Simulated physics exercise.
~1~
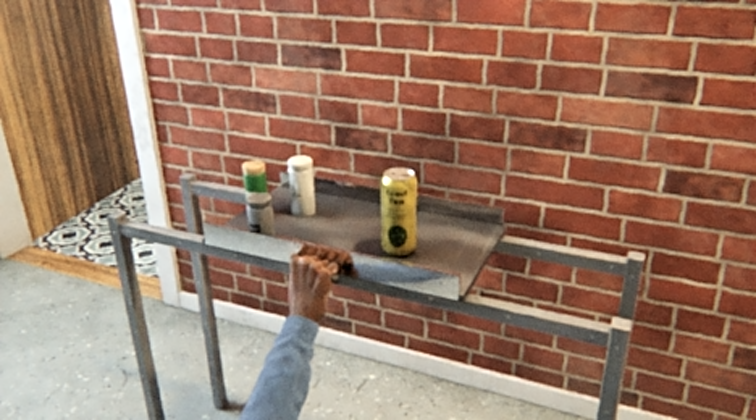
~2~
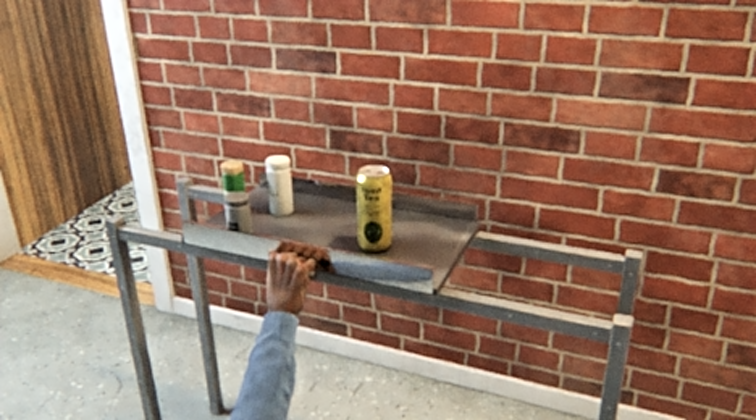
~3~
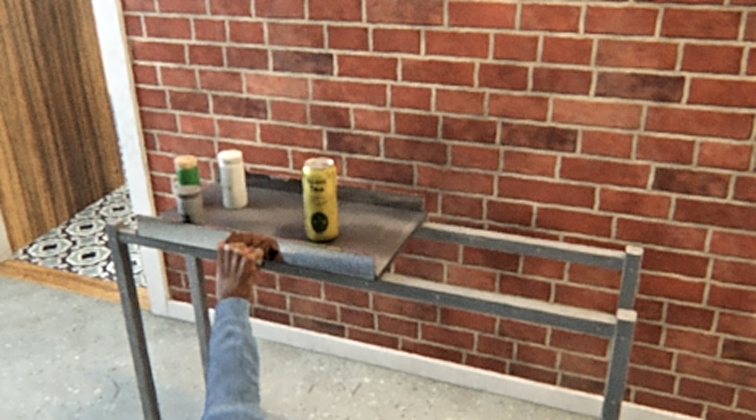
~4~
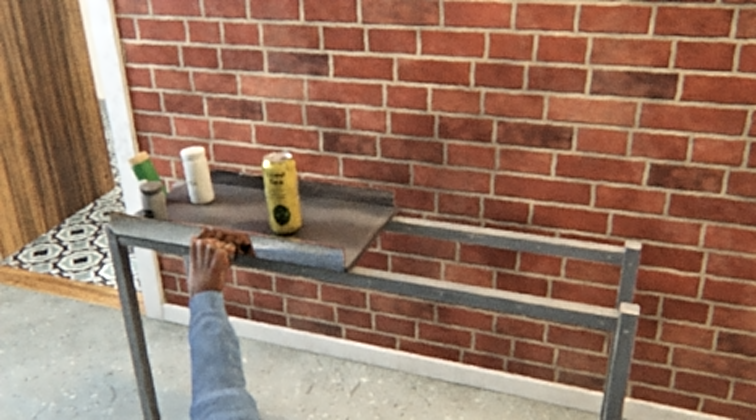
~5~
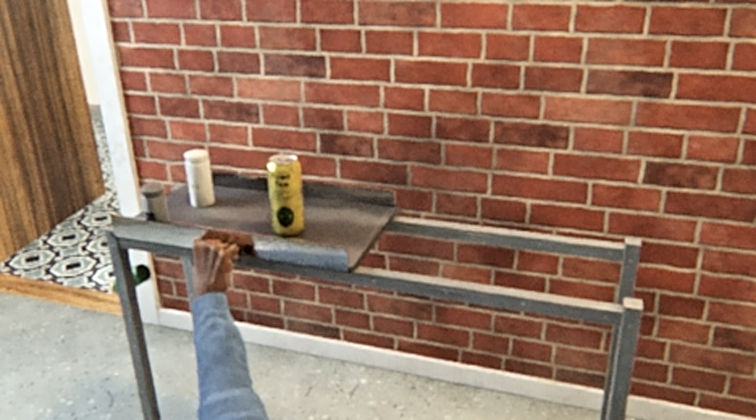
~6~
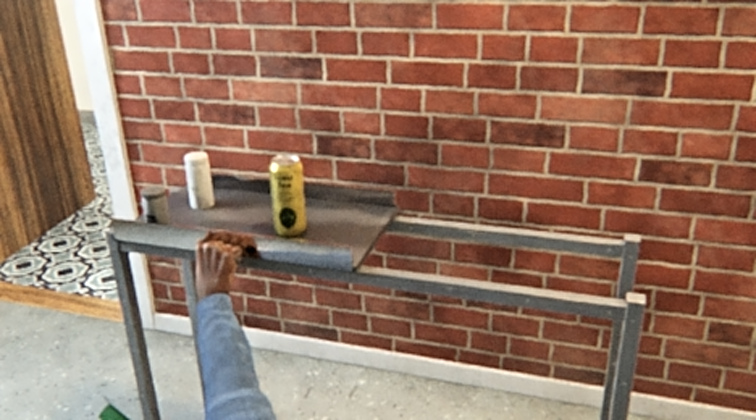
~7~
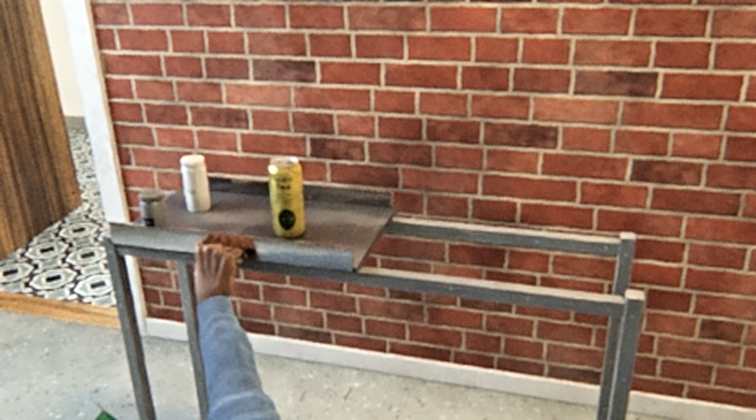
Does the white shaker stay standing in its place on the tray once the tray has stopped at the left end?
Yes, the white shaker keeps its place and is still upright on the tray at the end.
